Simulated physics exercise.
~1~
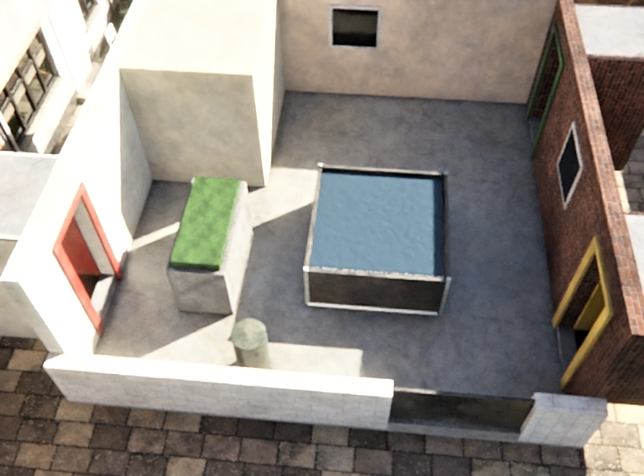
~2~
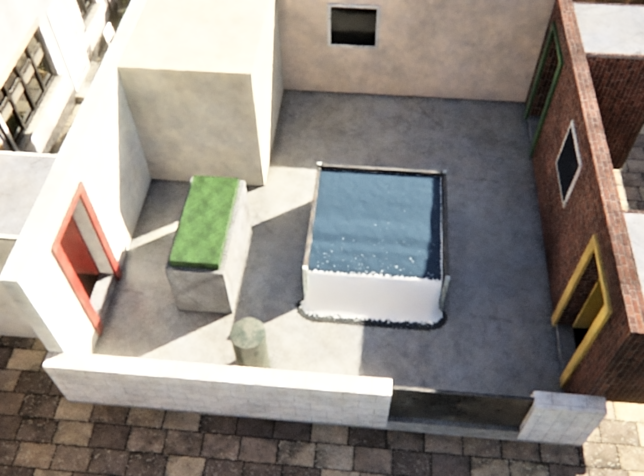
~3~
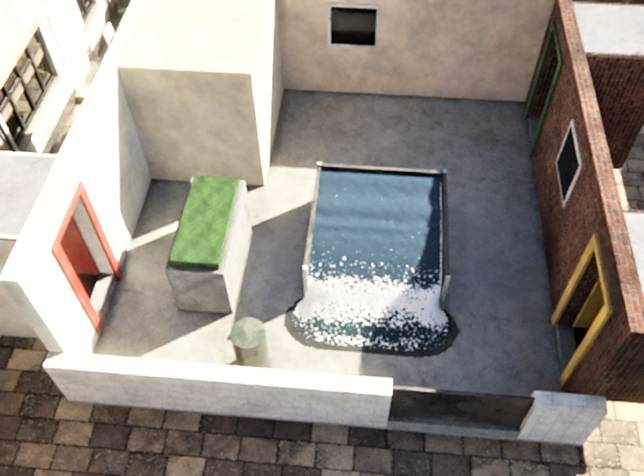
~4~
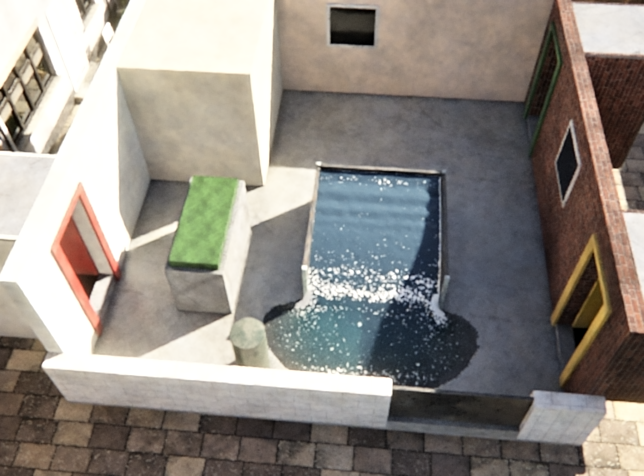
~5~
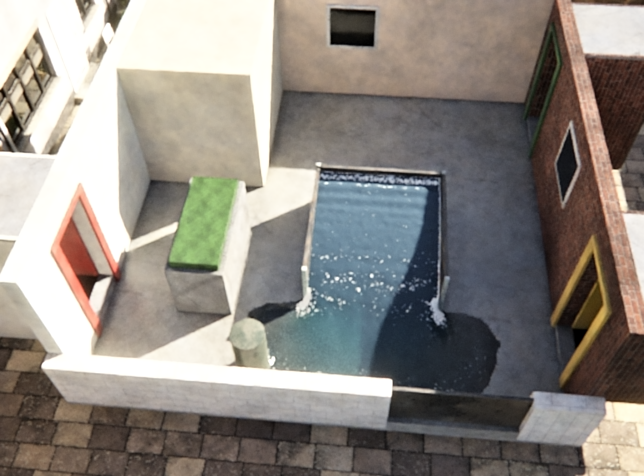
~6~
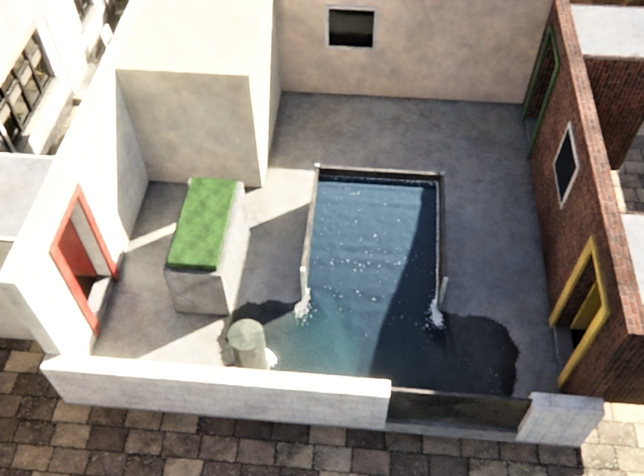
The clip shows a walled yard from above, where the near side of an open water-filled tank gives way and foaming water pours out, spreading across the gray floor toward the low front wall and sideways around a short cylinder.
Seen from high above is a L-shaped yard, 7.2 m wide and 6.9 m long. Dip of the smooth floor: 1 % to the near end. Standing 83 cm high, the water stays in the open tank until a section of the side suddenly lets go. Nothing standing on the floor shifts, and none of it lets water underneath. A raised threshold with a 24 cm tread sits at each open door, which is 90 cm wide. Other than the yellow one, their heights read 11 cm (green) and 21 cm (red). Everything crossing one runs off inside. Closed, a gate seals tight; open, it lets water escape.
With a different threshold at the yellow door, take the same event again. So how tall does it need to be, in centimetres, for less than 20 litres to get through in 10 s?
It would need to be around 31 cm tall.
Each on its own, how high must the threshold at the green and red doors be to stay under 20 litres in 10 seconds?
About 7.0 cm at green and 22 cm at red.
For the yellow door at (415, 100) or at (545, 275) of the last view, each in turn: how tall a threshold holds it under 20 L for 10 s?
You'd want roughly 11.0 cm there first, then roughly 9.0 cm.
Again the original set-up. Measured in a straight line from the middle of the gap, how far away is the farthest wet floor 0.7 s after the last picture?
It gets close to 4.0 metres out.
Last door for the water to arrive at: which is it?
I'd go with the green door.
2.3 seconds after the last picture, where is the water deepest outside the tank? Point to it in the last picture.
(542, 420).
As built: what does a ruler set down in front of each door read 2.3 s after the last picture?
Door by door in cm - green 0, red 28, yellow 29.
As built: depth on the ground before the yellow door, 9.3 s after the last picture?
Some 7.5 cm.
Then, 0.7 s after the last picture water covers 20 % of the floor, deepest (60 cm) near (368, 405); 3 cm at the yellow door, 0 litres in over its 9 cm threshold.
Then, 2.3 s after the last picture water covers 55 % of the floor, deepest (42 cm) near (542, 420); 29 cm at the yellow door, 135 litres in over its 9 cm threshold.
Then, 9.3 s after the last picture water covers 100 % of the floor, deepest (13 cm) near (199, 391); 8 cm at the yellow door, 351 litres in over its 9 cm threshold.
At the yellow door as built, the water peaked near 30 cm, 1.7 s after the last picture.
Run again over the same 10 s with other heights there, 43 litres in over 27 cm, 5 litres over 36.5 cm. The limit of 20 litres is kept from about 31 cm up.
